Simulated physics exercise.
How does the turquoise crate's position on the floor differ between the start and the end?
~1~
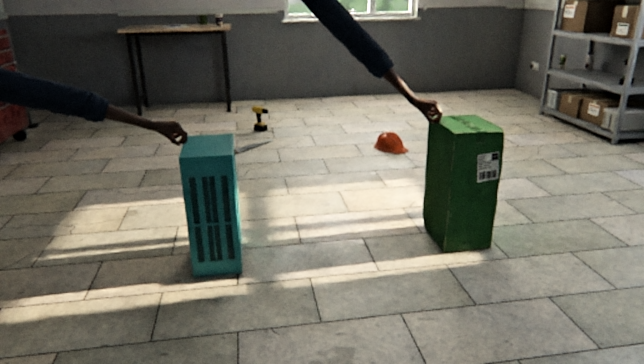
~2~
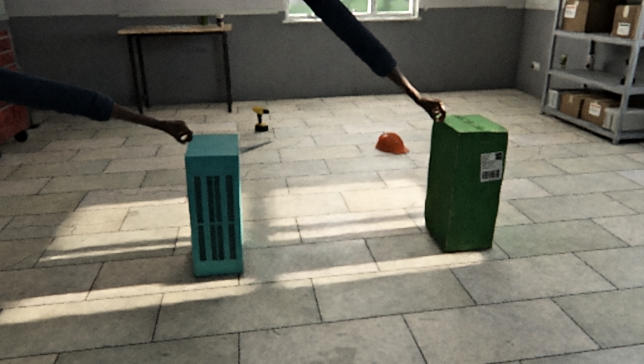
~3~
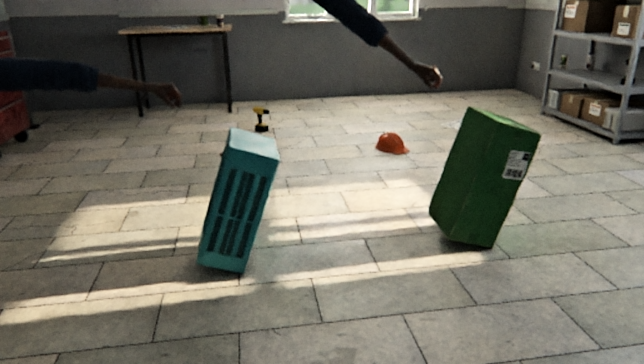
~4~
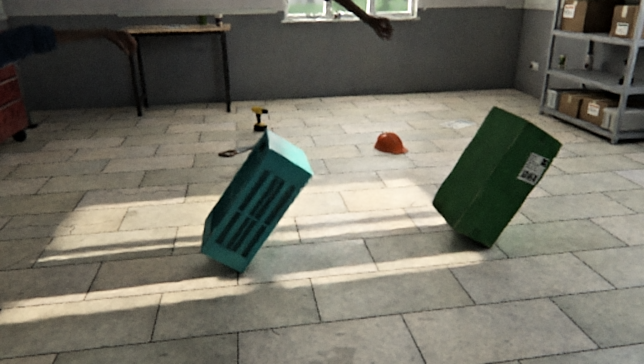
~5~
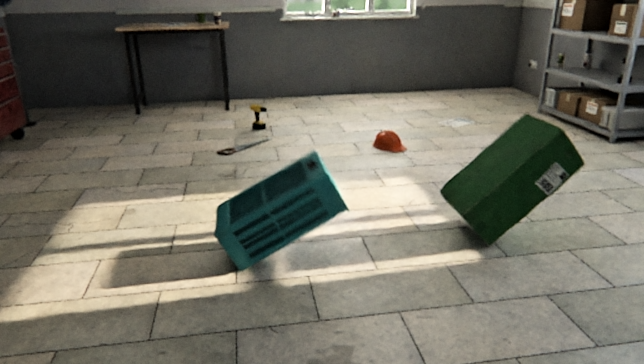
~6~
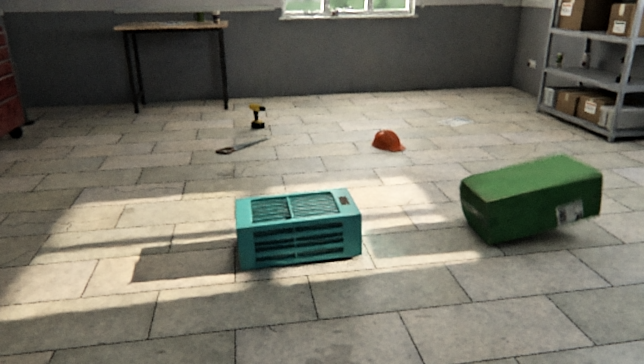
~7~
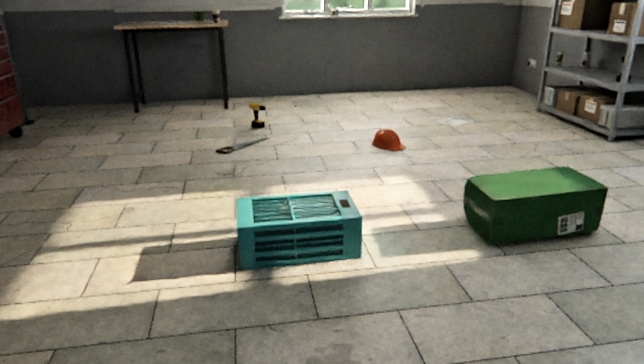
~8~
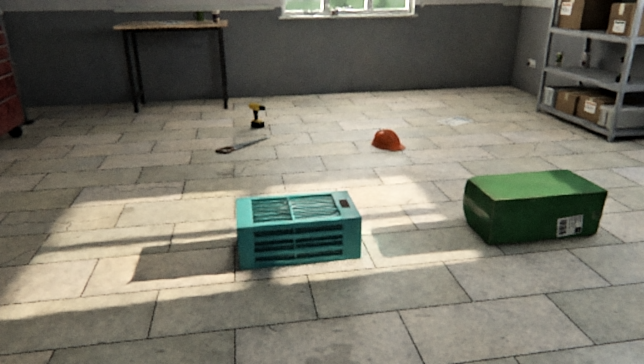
At the start the turquoise crate stands upright under a hand, and at the end it lies on its side.
